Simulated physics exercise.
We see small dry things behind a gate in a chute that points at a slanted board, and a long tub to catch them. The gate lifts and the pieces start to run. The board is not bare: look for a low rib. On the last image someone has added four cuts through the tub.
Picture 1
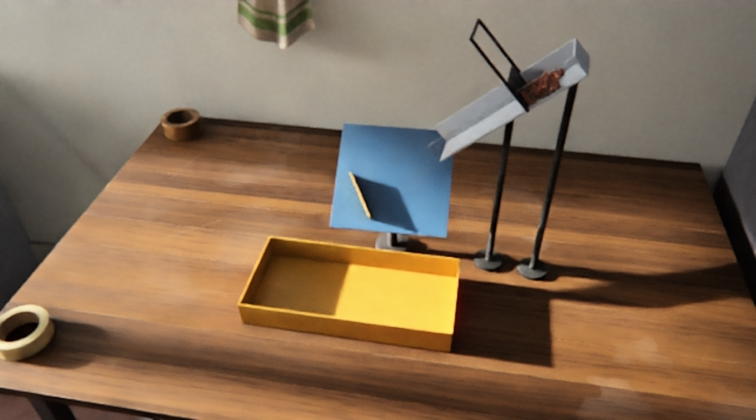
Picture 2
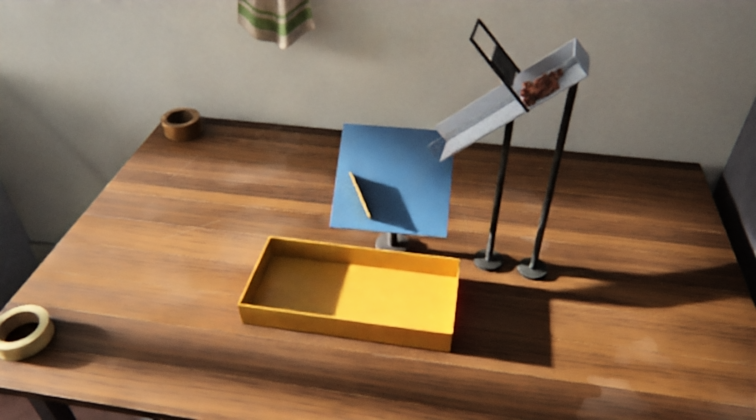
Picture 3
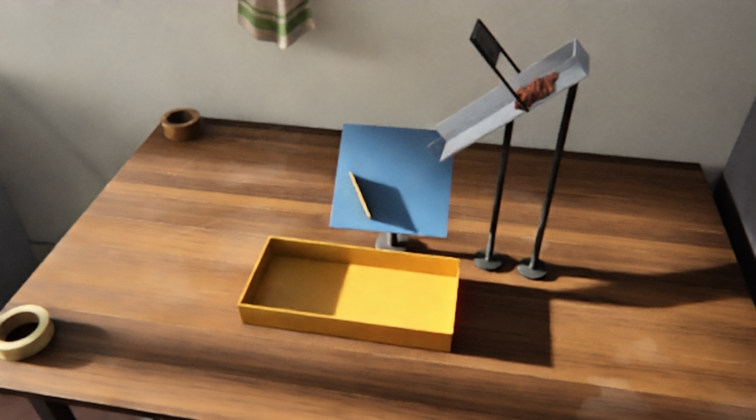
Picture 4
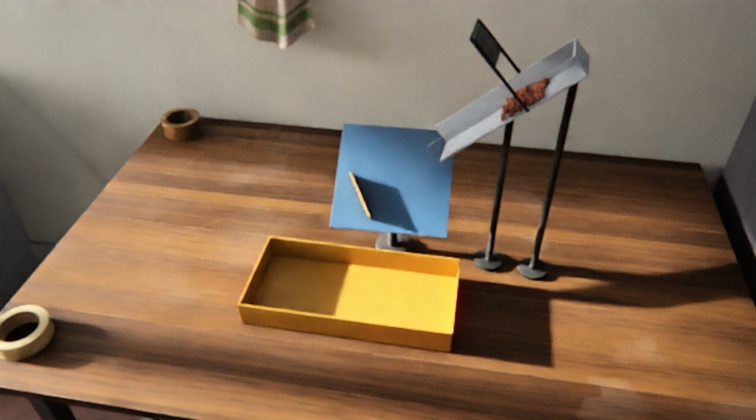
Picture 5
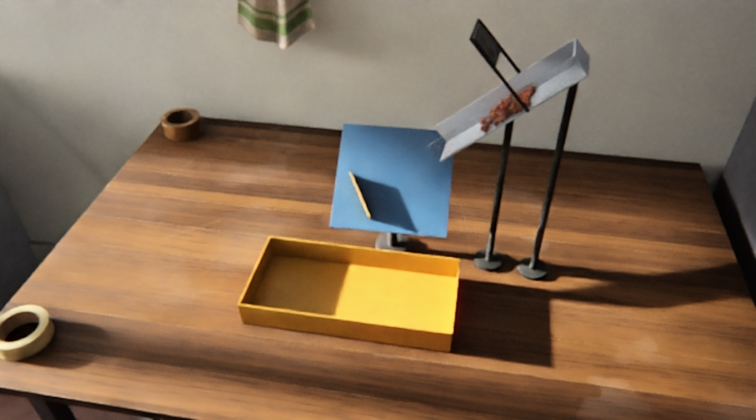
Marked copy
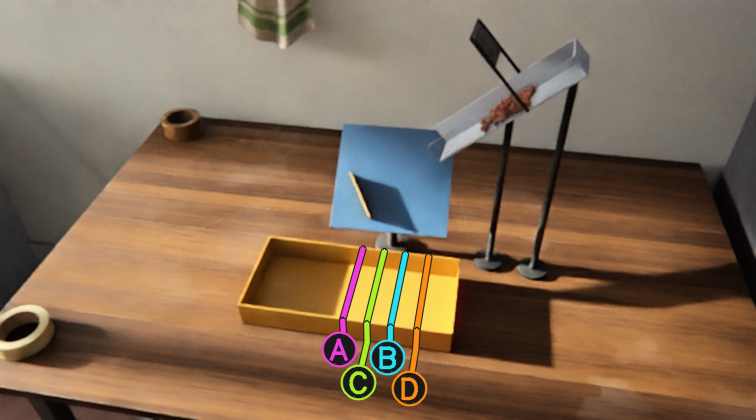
On a wooden table, a raised, sloping chute holds a clump of small reddish-brown pieces behind a gate, above a tilted blue board with a thin rib and an empty yellow tub. The gate lifts, and the pieces begin sliding down the chute to the left, spreading out partway along it.
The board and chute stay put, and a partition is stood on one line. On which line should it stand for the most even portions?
C works best here.
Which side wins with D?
Left.
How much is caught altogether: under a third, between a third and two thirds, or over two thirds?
It is over two thirds.
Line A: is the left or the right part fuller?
More lands on the right.
On the marked copy, line A crosses the front rim at (342, 319); line B crosses the front rim at (390, 325); line C crosses the front rim at (366, 322); line D crosses the front rim at (416, 329).
If A is chosen, of what is caught, a small share on the left of the divider, all but a few on the right.
If B is chosen, of what is caught, all but a few on the left of the divider, a small share on the right.
If C is chosen, of what is caught, close to half on the left of the divider, close to half on the right.
If D is chosen, of what is caught, all but a few on the left of the divider, only a few on the right.
